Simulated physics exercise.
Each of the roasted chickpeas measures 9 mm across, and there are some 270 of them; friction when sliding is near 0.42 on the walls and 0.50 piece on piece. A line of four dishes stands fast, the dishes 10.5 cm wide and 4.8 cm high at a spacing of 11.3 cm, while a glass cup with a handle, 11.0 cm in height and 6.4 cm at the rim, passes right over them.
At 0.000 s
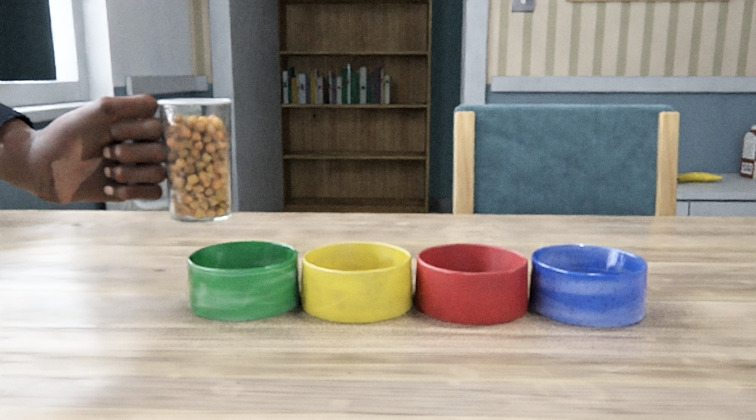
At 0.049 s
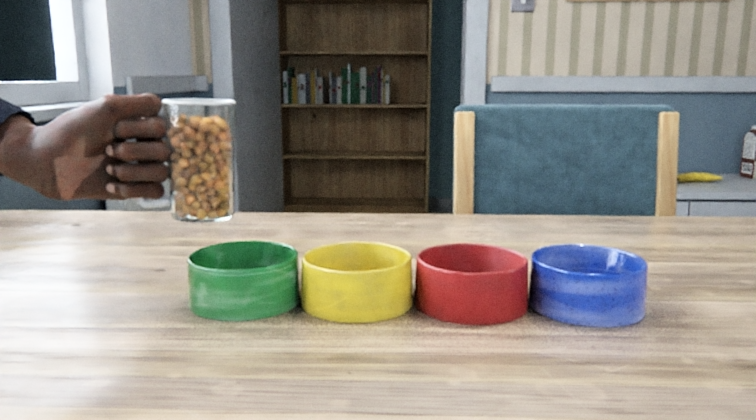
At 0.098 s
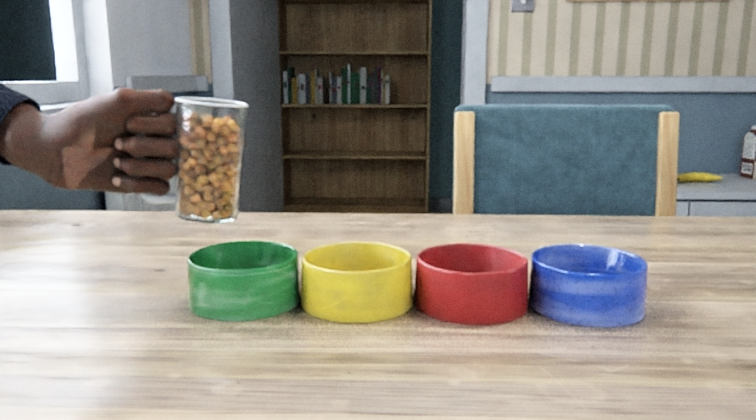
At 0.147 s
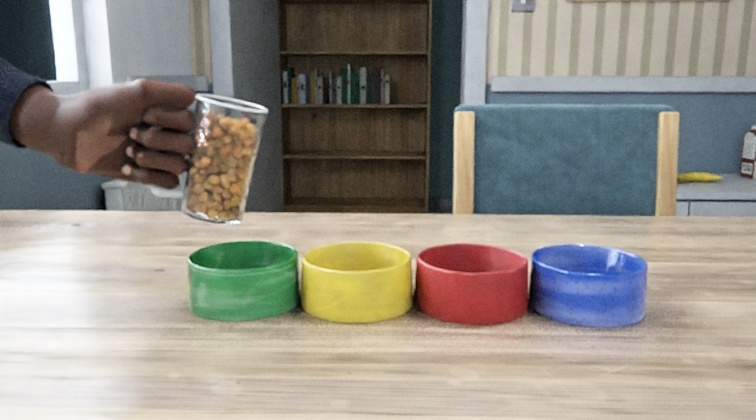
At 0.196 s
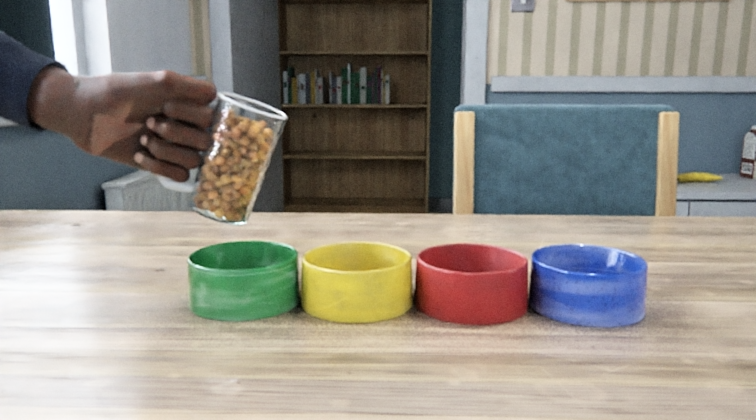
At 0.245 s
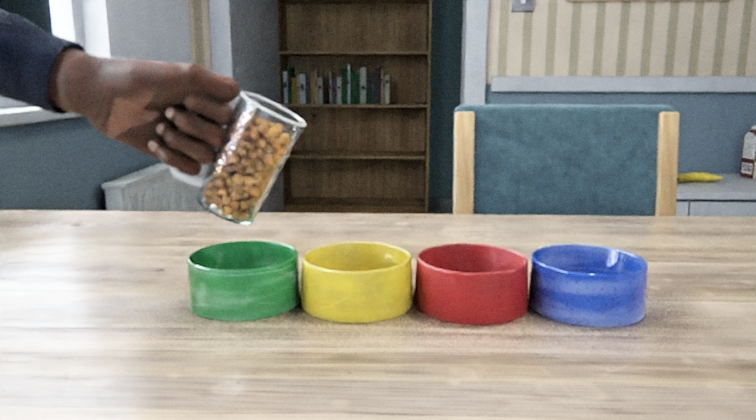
To begin with, a hand at the left holds a clear glass cup of roasted chickpeas nearly upright above a wooden table with green, yellow, red and blue dishes in a row. The hand then moves the cup a short way right, tilting it steadily rightward over the still dishes.
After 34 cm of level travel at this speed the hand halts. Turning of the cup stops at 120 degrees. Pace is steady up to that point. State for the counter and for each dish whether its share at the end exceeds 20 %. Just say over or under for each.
Red: Surpasses one fifth. Blue: Surpasses one fifth. Green: Fails to surpass one fifth. Yellow: Fails to surpass one fifth. Counter: Fails to surpass one fifth.
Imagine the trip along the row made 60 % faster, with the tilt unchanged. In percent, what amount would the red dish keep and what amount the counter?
Red 0, counter 30.
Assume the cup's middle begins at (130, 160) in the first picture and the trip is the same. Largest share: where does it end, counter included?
Red.
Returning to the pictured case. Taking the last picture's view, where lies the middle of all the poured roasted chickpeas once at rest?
Centre at rest, approx.: (584, 290) px.
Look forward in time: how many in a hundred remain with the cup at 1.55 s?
Close to 0 per cent of the load, I'd guess.
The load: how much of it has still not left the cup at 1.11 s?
My estimate is about 30 per cent.
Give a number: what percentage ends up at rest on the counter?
About 5 per cent.
After 0.77 s, tilt 107 degrees; cup holds 95 %, red 5 %.
Then, at 1.11 s, tilt 120 degrees; cup holds 30 %, red 30 %, blue 30 %.
Then, at 1.55 s, tilt 120 degrees; cup holds 0 %, red 30 %, blue 60 %.
In the end, at 2.1 s, red 30 %, blue 60 %, green 0 %, yellow 0 %, counter 5 %.
